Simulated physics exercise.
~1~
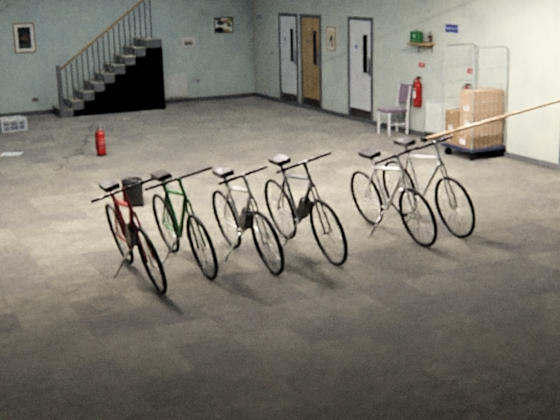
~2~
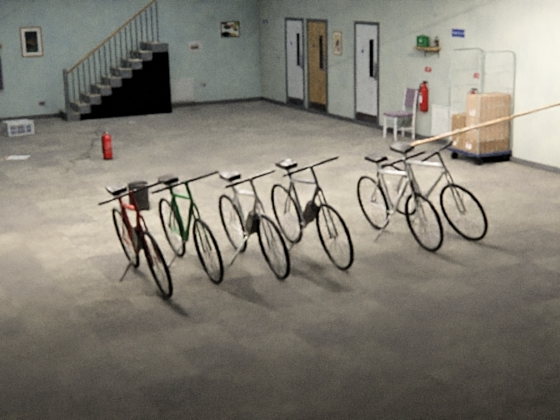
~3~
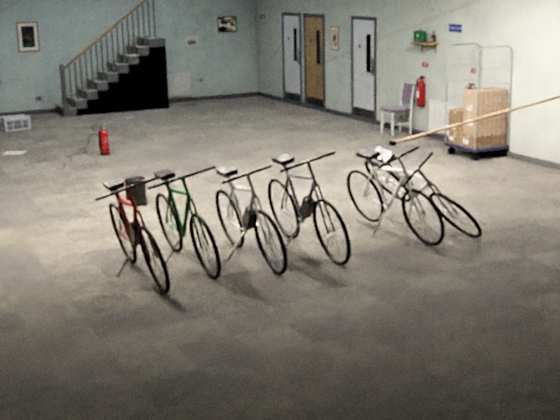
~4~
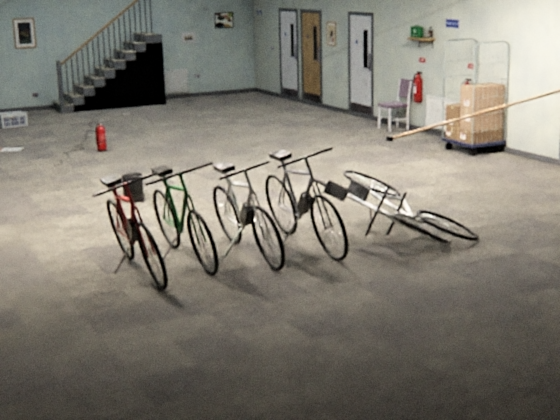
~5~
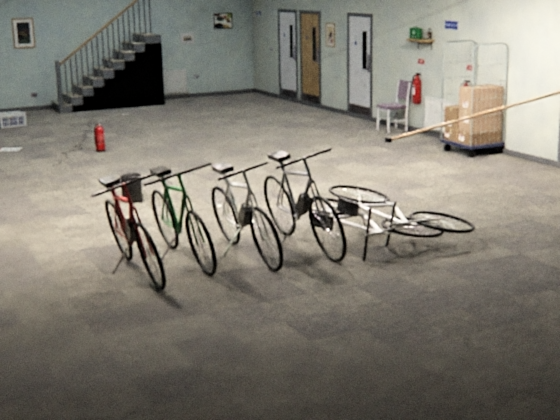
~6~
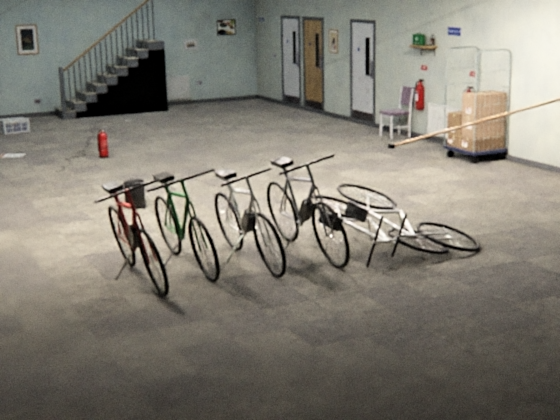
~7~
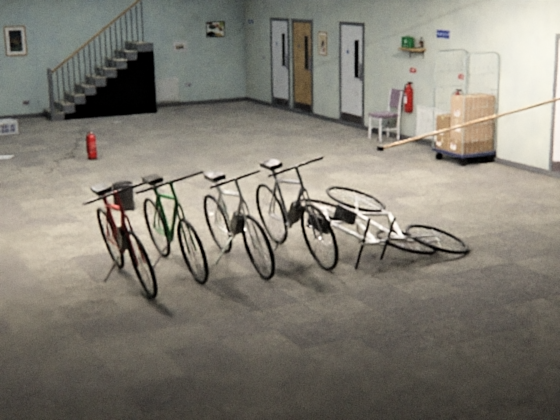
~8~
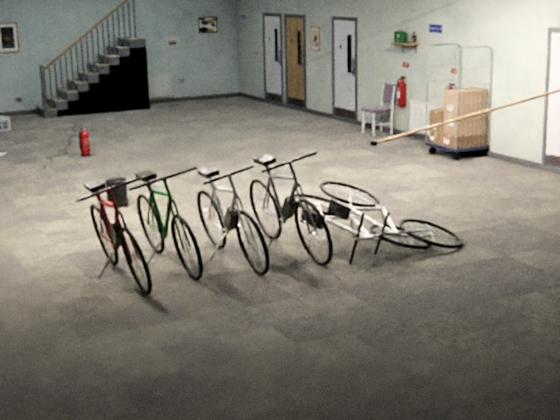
In a large grey-floored room, a pole tips two bicycles over while four stay standing.
